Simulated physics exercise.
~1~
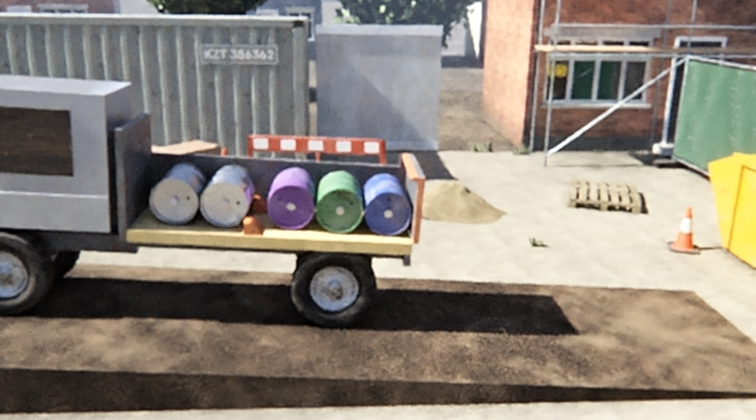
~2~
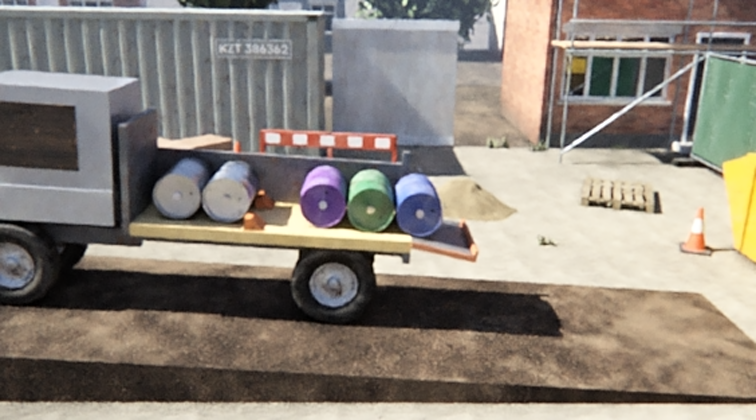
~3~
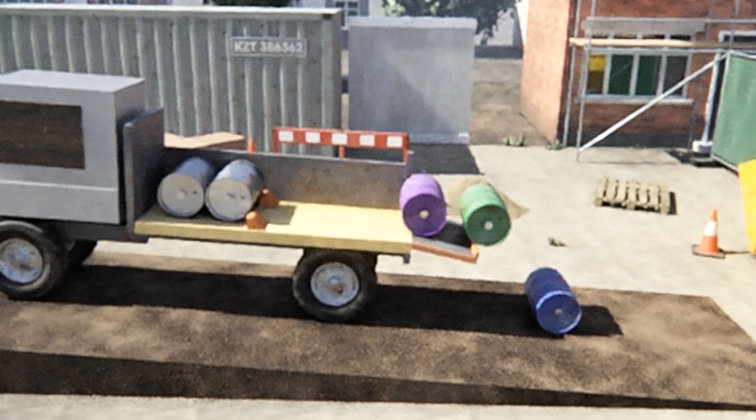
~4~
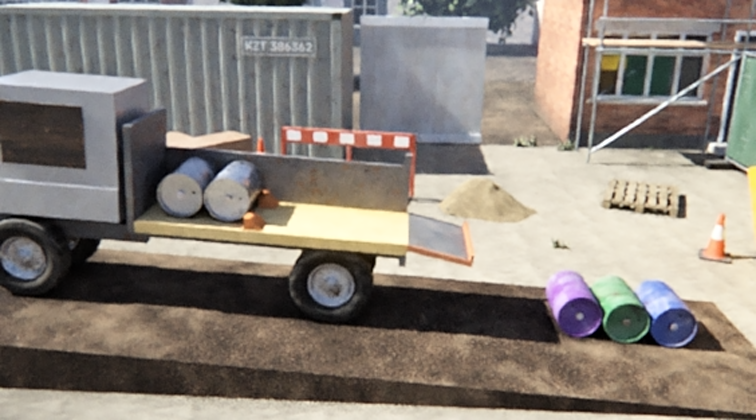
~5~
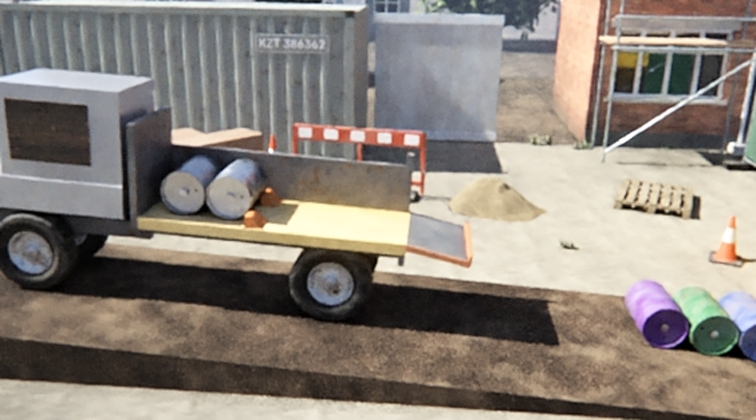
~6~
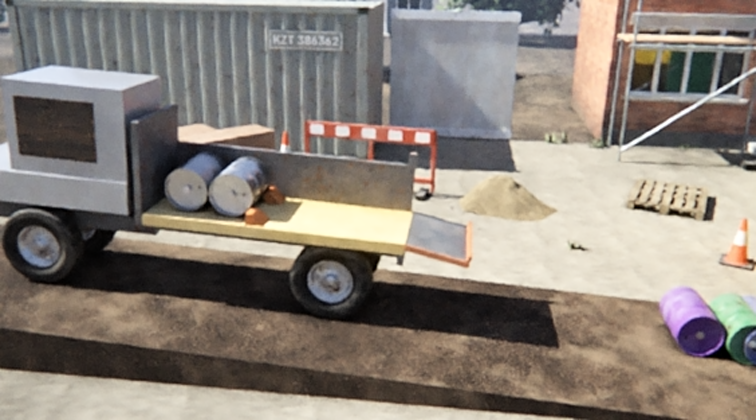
A grey flatbed truck stands side-on in a sunny building yard, its bed holding two pale barrels on the left and a purple, a green and a blue one on the right. Behind it are a shipping container, a red and white barrier, a sand heap and a scaffolded brick building. The tailgate swings down at the right, and the three coloured barrels roll towards it. Blue drops to the dirt first, with green and purple following over the edge. They roll away rightwards in a row, reaching the right edge of the view, while the pale pair stays aboard beside a small orange block.
